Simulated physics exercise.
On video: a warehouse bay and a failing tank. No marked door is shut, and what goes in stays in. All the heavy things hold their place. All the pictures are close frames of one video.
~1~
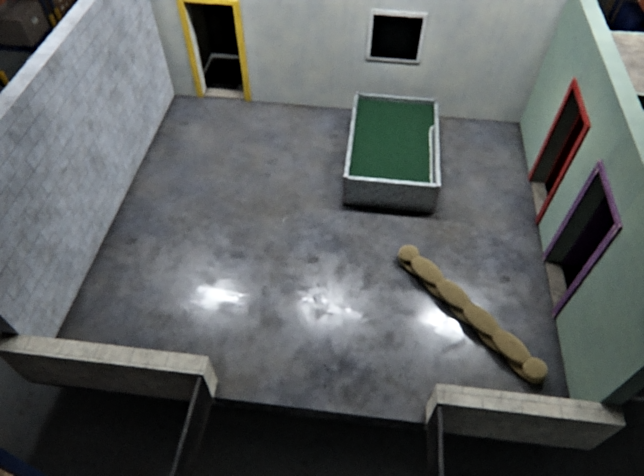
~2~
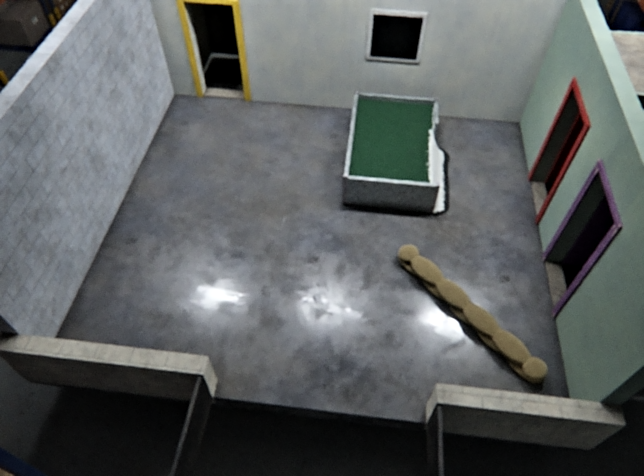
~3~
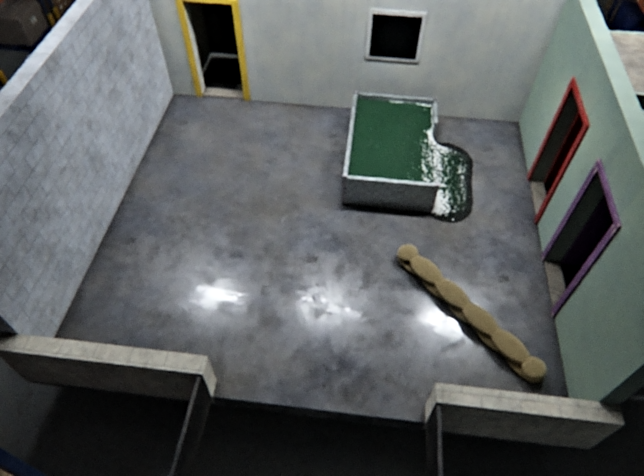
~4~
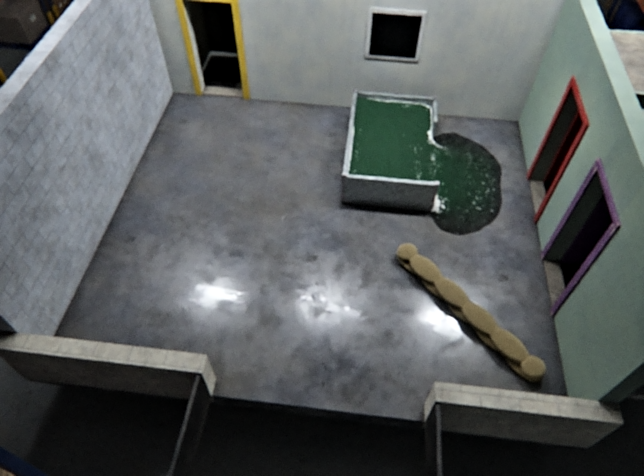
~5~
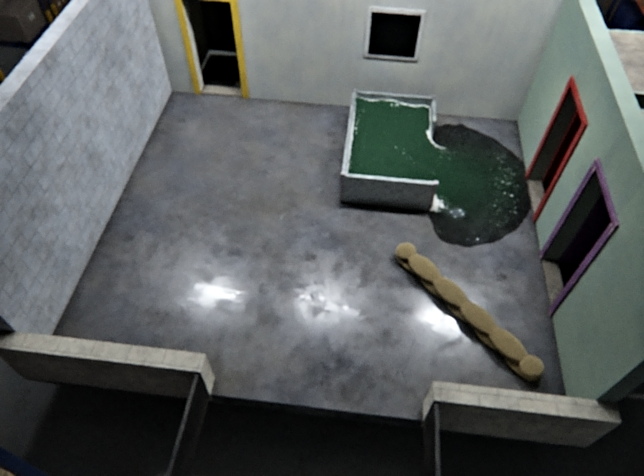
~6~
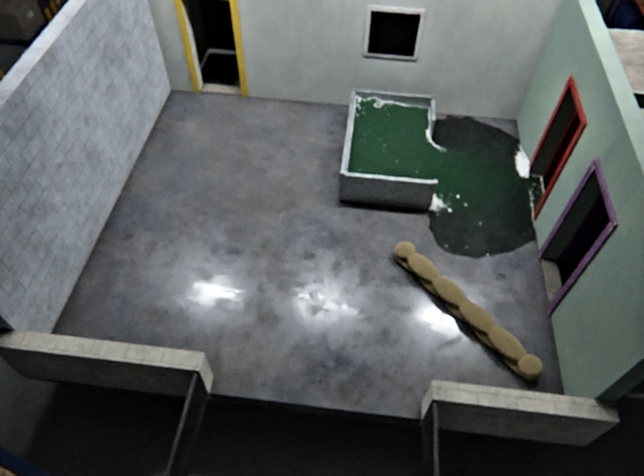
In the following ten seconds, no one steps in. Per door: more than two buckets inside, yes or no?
Per door - yellow door: No, red door: Yes, purple door: Yes.
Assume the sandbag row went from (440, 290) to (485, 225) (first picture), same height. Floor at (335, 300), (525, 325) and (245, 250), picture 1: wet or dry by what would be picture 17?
Spot by spot: Untouched, inundated, untouched.
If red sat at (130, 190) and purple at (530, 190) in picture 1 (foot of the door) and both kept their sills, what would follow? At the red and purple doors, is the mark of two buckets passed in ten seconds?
From what I can tell, the red door remains within bounds; as for the purple door, it overshoots the mark.
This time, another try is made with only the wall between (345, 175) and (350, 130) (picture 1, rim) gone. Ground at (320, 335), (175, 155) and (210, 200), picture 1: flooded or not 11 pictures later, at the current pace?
Point one not reached; point two reached; point three reached.
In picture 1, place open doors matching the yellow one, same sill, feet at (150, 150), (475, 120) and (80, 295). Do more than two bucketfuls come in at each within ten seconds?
Outcome by door - within the limit, past the limit, within the limit.
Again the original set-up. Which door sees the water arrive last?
The yellow one.
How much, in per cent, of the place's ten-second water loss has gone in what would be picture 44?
Log: Around 85 %, estimated.
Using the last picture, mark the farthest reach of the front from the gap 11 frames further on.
Close to (556, 391), I think.
A moment on, water covers 15 % of the floor; the yellow door not reached, the red door far over two buckets in, the purple door wet at the sill, nothing in.
Next, water covers 20 % of the floor; the yellow door not reached, the red door far over two buckets in, the purple door under two buckets in.
Then, water covers 25 % of the floor; the yellow door not reached, the red door far over two buckets in, the purple door over two buckets in.
Later, water covers 45 % of the floor; the yellow door wet at the sill, nothing in, the red door far over two buckets in, the purple door over two buckets in.
In the end, water covers 55 % of the floor; the yellow door wet at the sill, nothing in, the red door far over two buckets in, the purple door far over two buckets in.
